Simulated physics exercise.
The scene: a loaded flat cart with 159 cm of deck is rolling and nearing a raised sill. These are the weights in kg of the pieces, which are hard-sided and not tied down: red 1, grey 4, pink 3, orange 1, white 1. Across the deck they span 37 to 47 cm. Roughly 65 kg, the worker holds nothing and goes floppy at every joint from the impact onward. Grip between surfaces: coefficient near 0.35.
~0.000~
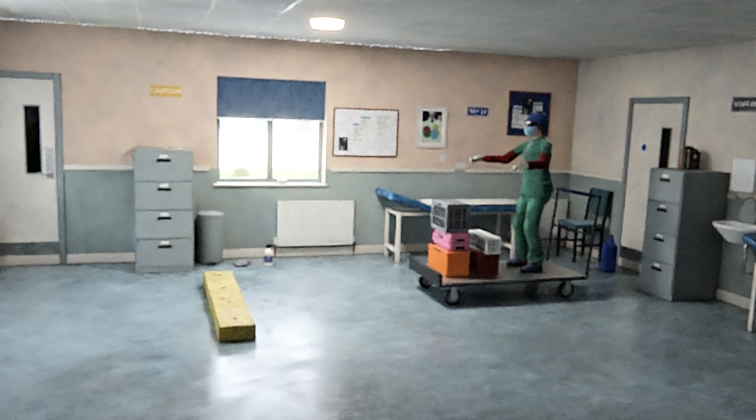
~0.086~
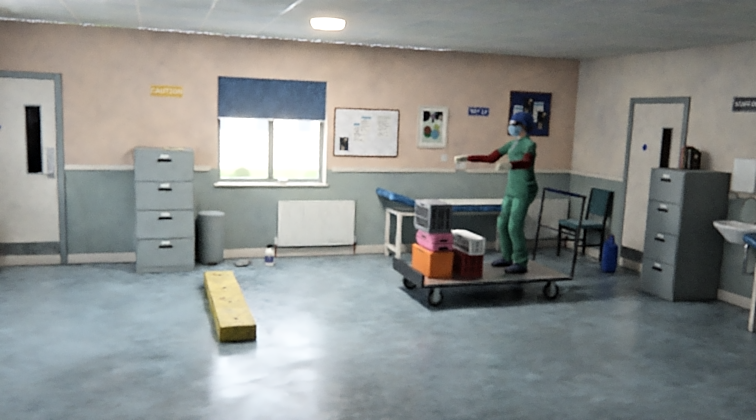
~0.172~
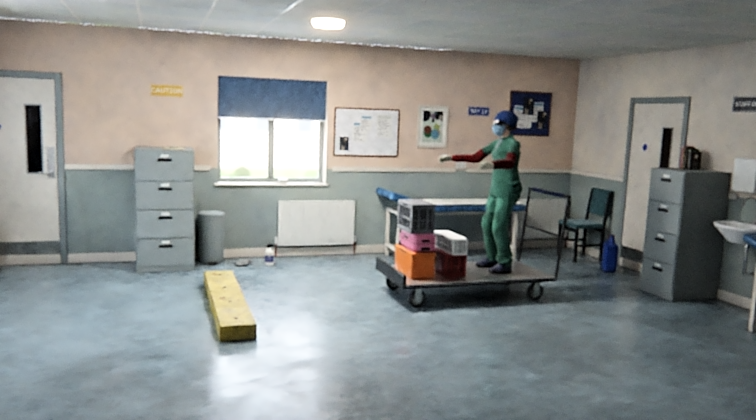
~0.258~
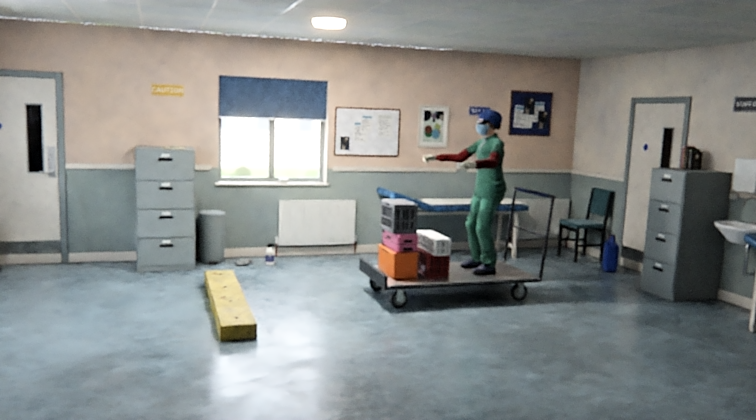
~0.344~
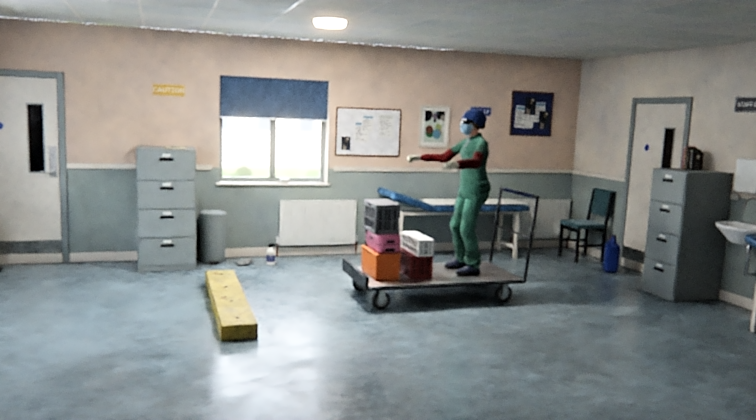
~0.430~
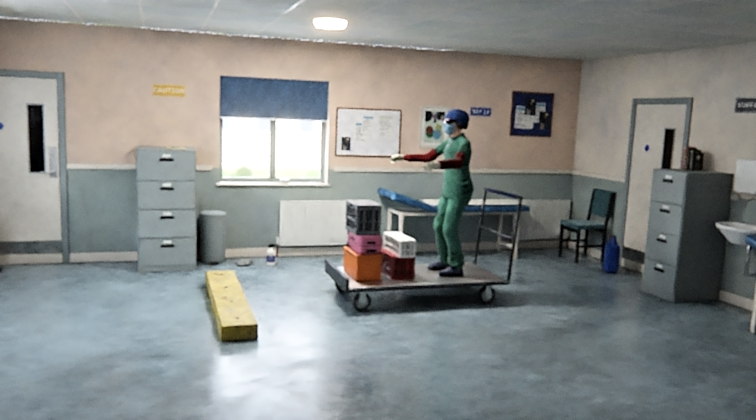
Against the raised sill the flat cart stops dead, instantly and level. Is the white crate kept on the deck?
Yes. On the deck.
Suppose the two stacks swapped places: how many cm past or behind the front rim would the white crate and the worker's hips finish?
In that case the white one ends 180 cm past the front rim, while the hips stay 10 cm behind it.
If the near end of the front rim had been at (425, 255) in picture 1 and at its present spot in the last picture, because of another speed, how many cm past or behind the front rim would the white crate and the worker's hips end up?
In that case white 40 past, hips 70 past.
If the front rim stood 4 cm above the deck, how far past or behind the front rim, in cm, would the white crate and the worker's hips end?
Rest positions from the front rim: White 30 cm behind; hips 30 cm behind.
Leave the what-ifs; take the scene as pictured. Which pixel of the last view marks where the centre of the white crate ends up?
Resting point approx. (257, 245).
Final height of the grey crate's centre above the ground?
Its centre ends some 10 cm up.
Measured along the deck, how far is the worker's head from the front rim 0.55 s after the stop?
10 cm past.
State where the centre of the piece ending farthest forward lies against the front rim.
Close to 140 cm out past the front rim.
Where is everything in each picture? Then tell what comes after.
In the first picture, white crate (483, 242), pink suitcase (451, 239), rim corner (441, 283); 185 cm still to roll.
In the second picture, white crate (467, 242), pink suitcase (434, 239), rim corner (423, 284); 166 cm still to roll.
In the third picture, white crate (450, 242), pink suitcase (417, 239), rim corner (405, 285); 148 cm still to roll.
In the fourth picture, white crate (433, 243), pink suitcase (400, 240), rim corner (386, 286); 129 cm still to roll.
In the fifth picture, white crate (417, 243), pink suitcase (383, 240), rim corner (367, 287); 111 cm still to roll.
In the sixth picture, white crate (399, 244), pink suitcase (364, 241), rim corner (348, 288); 92 cm still to roll. Speed about 2.1 m/s.
After 0.86 s the deck stops.
After 1.41 s the white crate is 29 cm behind the rim, tilted 85°, near (268, 245) in the last picture's view.
After 1.86 s the white crate is 19 cm behind the rim, tilted 90°, near (257, 245) in the last picture's view.
Final state at 4.2 s, past the rim, grey crate and pink suitcase; behind it, red crate, orange tote, white crate and the worker's hips.
